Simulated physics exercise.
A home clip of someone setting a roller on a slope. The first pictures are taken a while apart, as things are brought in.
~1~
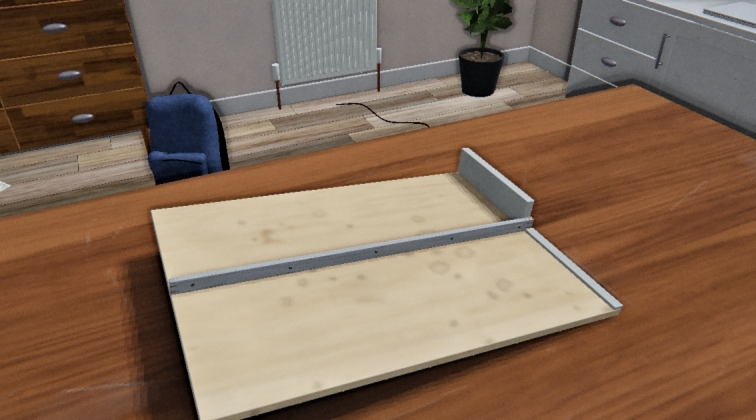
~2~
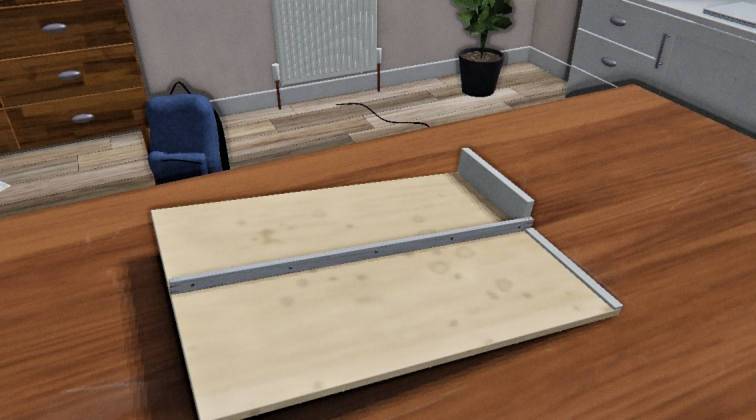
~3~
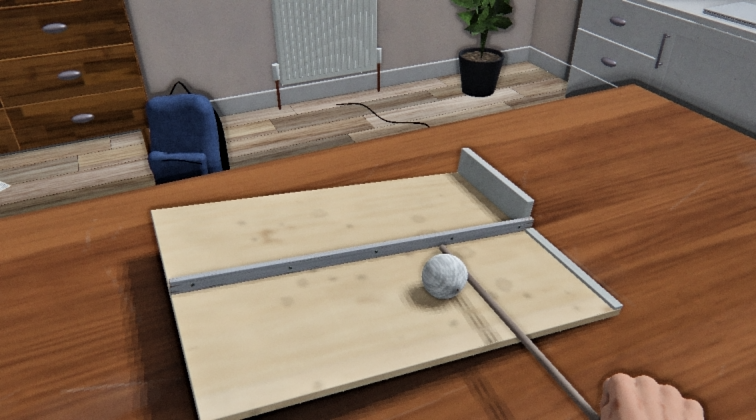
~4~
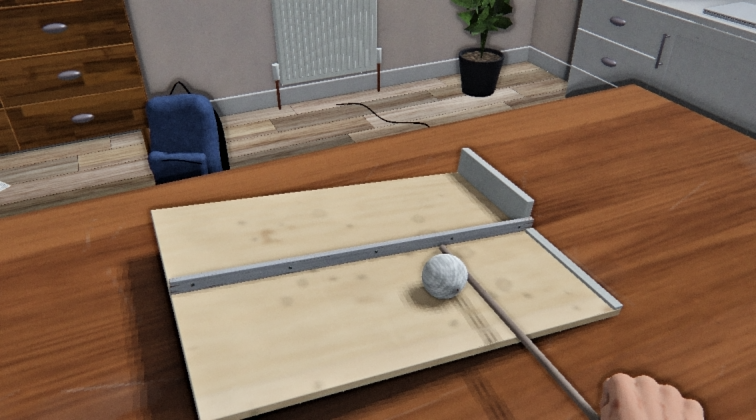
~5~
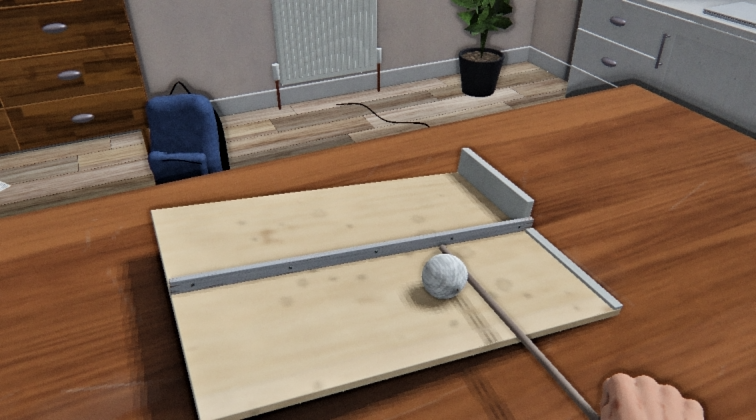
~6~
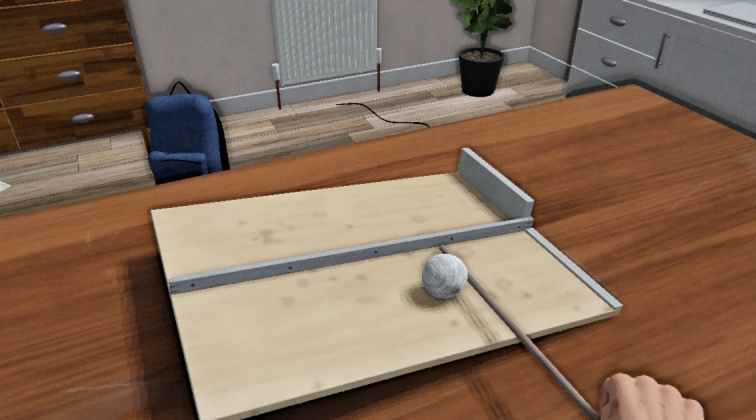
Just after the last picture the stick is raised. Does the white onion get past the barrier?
The white onion runs past the strip.
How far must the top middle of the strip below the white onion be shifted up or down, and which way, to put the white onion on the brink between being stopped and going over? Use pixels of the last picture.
A shift of 4 pixels, going up.
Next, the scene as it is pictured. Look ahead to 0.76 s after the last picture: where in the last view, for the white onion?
Around (560, 253).
Then, 0.76 s later than the last frame, white onion rolling on the board near (560, 253).
When it is over, the white onion goes over the end.
